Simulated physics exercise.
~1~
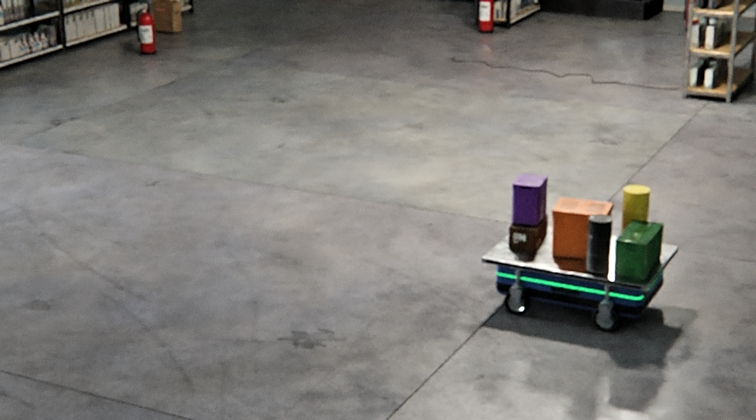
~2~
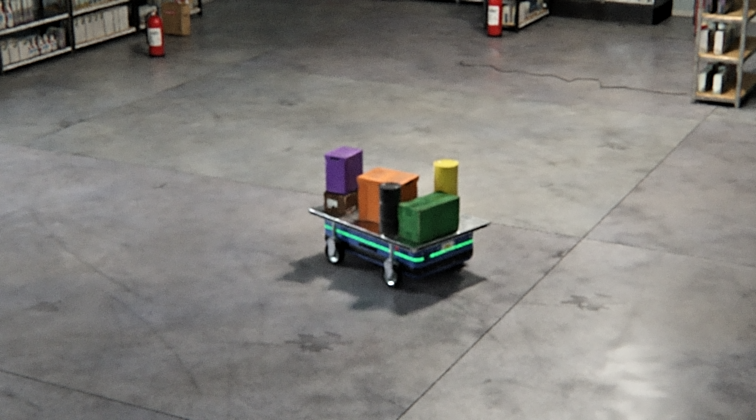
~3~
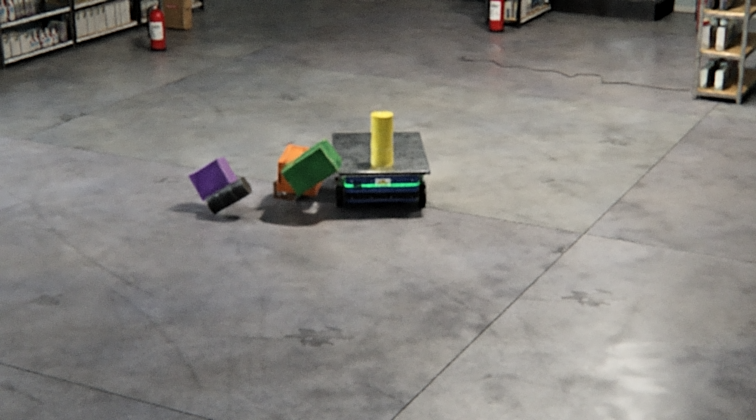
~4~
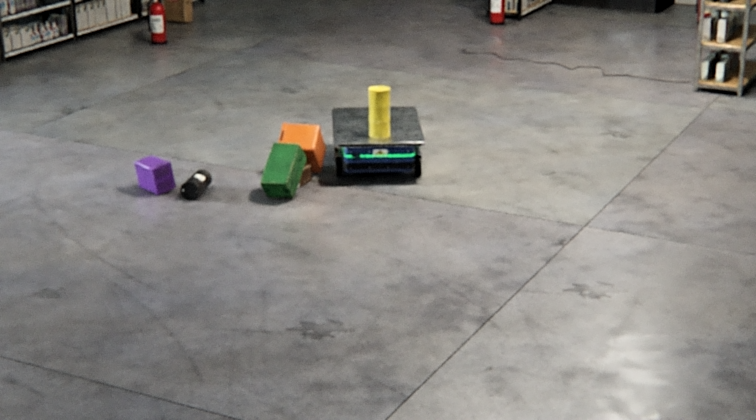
The clip shows a powered flat cart carrying coloured boxes and canisters left across a concrete floor and turning, when the purple, orange and green boxes and a black canister tumble off its left side and come to rest on the floor, while the yellow canister stays upright on the deck.
